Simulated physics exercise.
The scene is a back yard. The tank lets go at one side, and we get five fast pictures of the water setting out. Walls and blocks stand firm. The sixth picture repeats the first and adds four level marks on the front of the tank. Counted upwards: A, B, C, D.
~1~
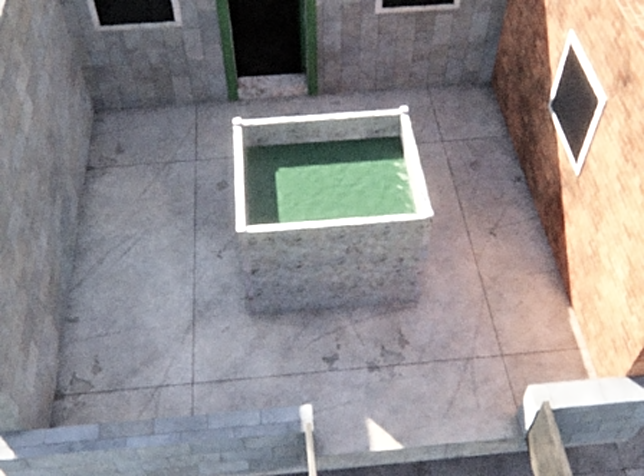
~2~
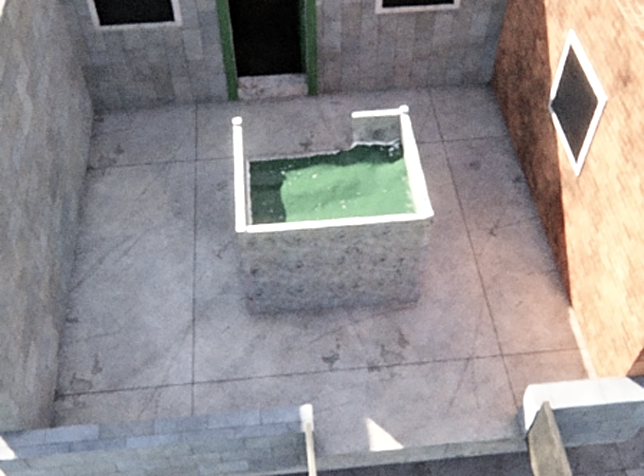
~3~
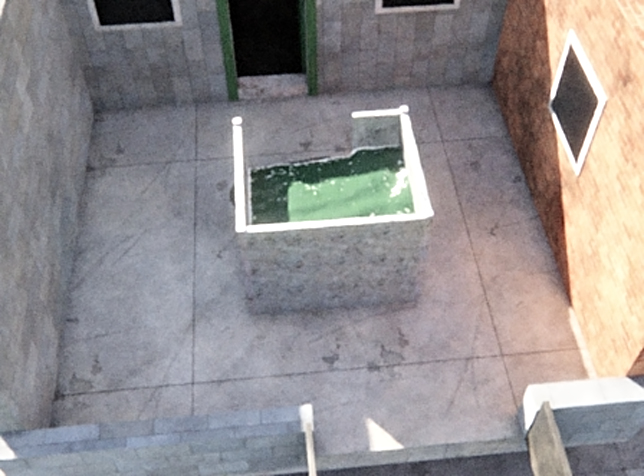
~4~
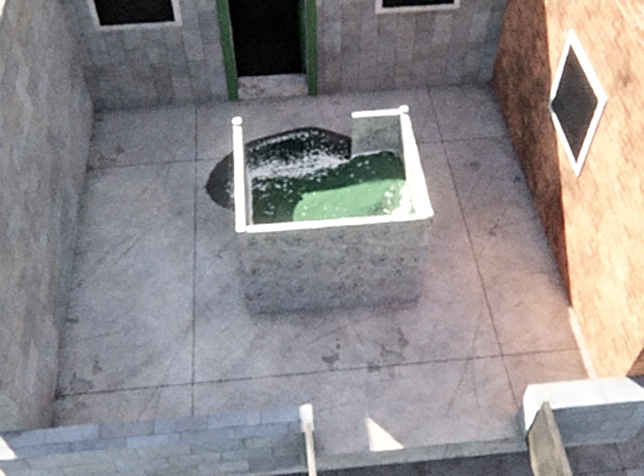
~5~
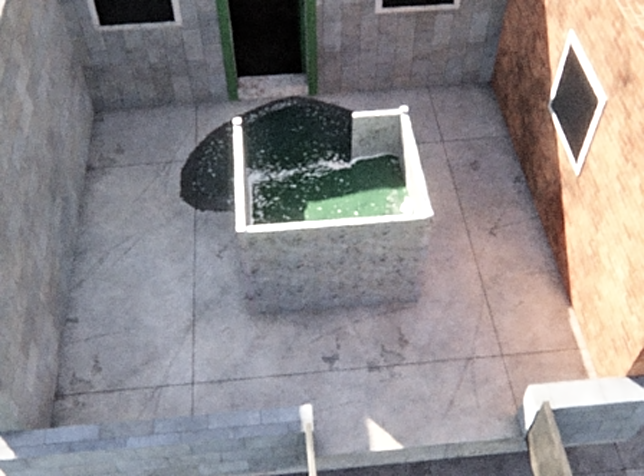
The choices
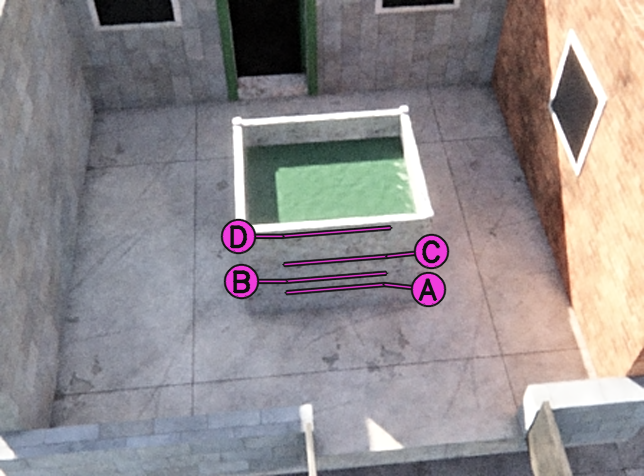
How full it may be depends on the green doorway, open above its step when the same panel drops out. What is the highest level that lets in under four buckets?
Line A just does it.
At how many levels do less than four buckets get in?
One of the four.
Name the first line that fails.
B it is.
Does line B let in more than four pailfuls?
Yes, that goes wrong.
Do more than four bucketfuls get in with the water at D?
Yes.
In magenta, A at (335, 288); B at (336, 277); C at (336, 260); D at (336, 232); from the bottom up A, B, C, D.
For line A, a bucket or two gets in.
For line B, about 10 bucketfuls get in.
For line C, dozens of bucketfuls pour in.
For line D, dozens of bucketfuls pour in.
